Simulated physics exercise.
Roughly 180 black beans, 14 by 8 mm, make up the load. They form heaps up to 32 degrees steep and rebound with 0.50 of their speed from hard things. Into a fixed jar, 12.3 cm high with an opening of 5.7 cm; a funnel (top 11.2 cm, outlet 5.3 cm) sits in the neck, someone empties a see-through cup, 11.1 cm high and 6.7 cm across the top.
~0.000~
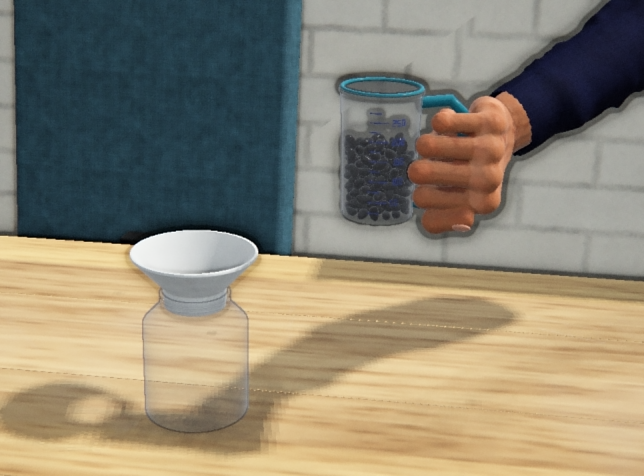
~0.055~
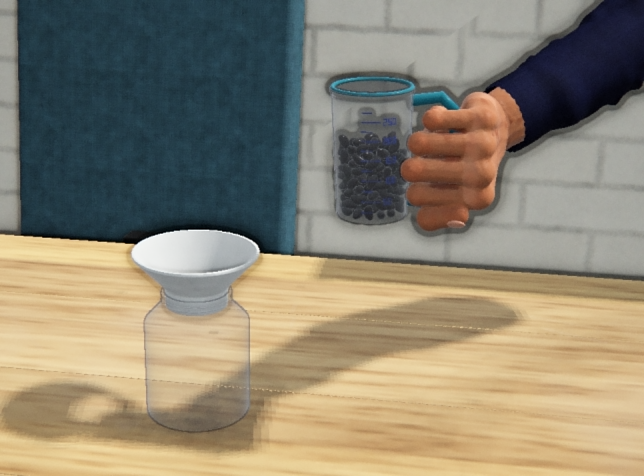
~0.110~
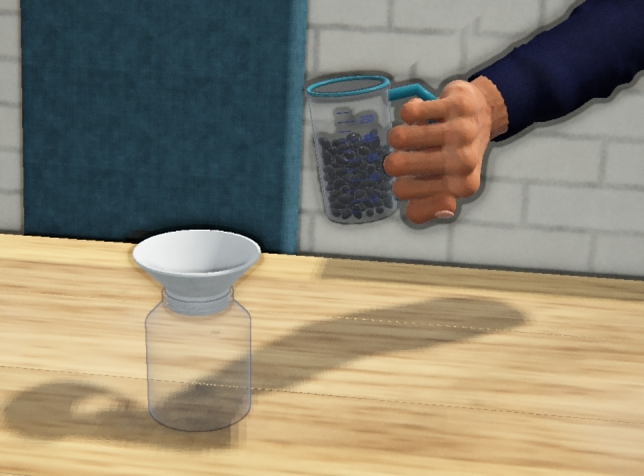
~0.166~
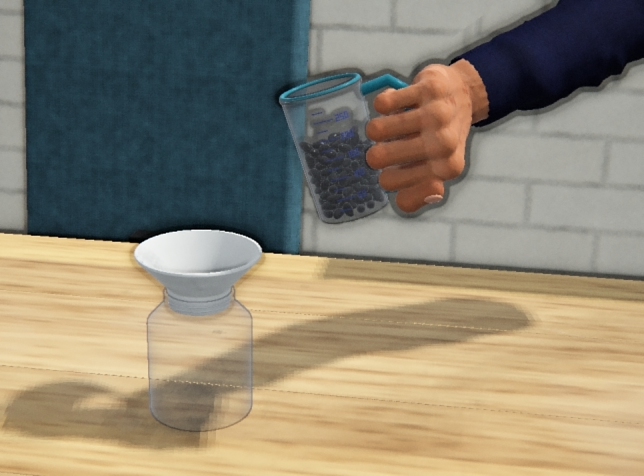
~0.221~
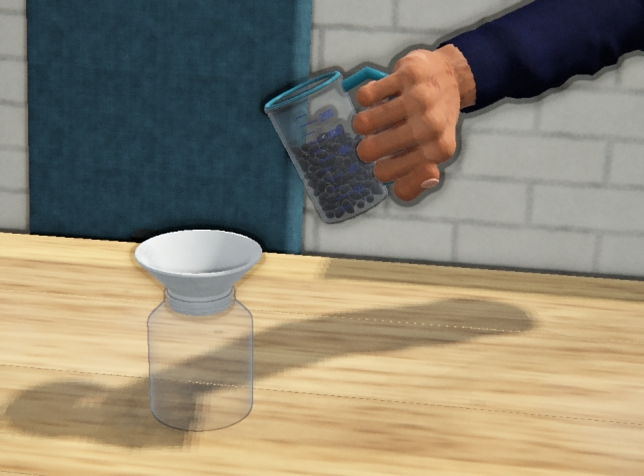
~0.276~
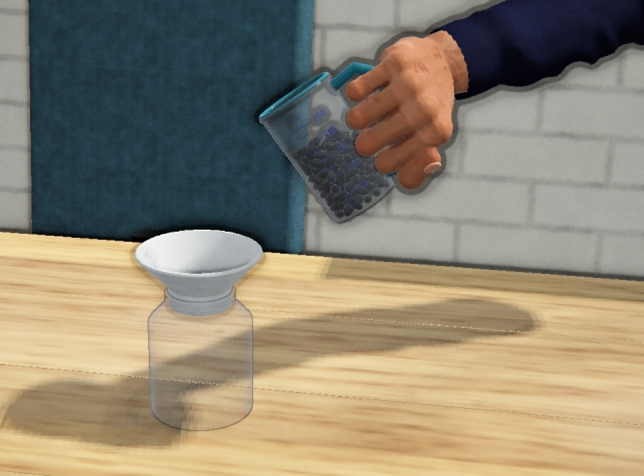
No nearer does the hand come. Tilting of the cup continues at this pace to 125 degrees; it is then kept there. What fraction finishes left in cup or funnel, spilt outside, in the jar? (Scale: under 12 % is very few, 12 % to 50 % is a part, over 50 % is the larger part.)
Still above very few, spilt a part, jar the larger part.
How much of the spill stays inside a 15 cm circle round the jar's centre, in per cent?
Share: Around 50 per cent.
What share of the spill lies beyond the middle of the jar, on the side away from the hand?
I'd put it close to 10 per cent.
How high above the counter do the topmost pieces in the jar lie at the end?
I'd say close to 3.5 centimetres.
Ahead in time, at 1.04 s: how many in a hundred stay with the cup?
Estimate: Some 20 %.
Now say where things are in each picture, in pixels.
The first picture shows cup at (379, 152), tilt 0 degrees, lip at (342, 85), moved 0.0 cm; middle of the pieces at (381, 171); jar at (196, 350).
The second picture shows cup at (372, 151), tilt 2 degrees, lip at (332, 86), moved 0.7 cm; middle of the pieces at (375, 171).
The third picture shows cup at (355, 150), tilt 8 degrees, lip at (308, 90), moved 2.3 cm; middle of the pieces at (360, 169).
The fourth picture shows cup at (337, 150), tilt 17 degrees, lip at (282, 97), moved 3.9 cm; middle of the pieces at (346, 168).
The fifth picture shows cup at (329, 150), tilt 26 degrees, lip at (267, 106), moved 4.6 cm; middle of the pieces at (341, 166).
The sixth picture shows cup at (329, 150), tilt 35 degrees, lip at (262, 116), moved 4.6 cm; middle of the pieces at (343, 165); jar at (201, 349). The cup's pace is about 165 degrees a second.
After 0.55 s, tilt 80 degrees; the cup holds 100 %, the jar 0 %.
After 0.74 s, tilt 111 degrees; the cup holds 100 %, the jar 0 %.
Then, at 1.04 s, tilt 125 degrees; the cup holds 20 %, the jar 15 %.
By 2.5 s all is still; still above 0 %, spilt 40 %, jar 60 %.
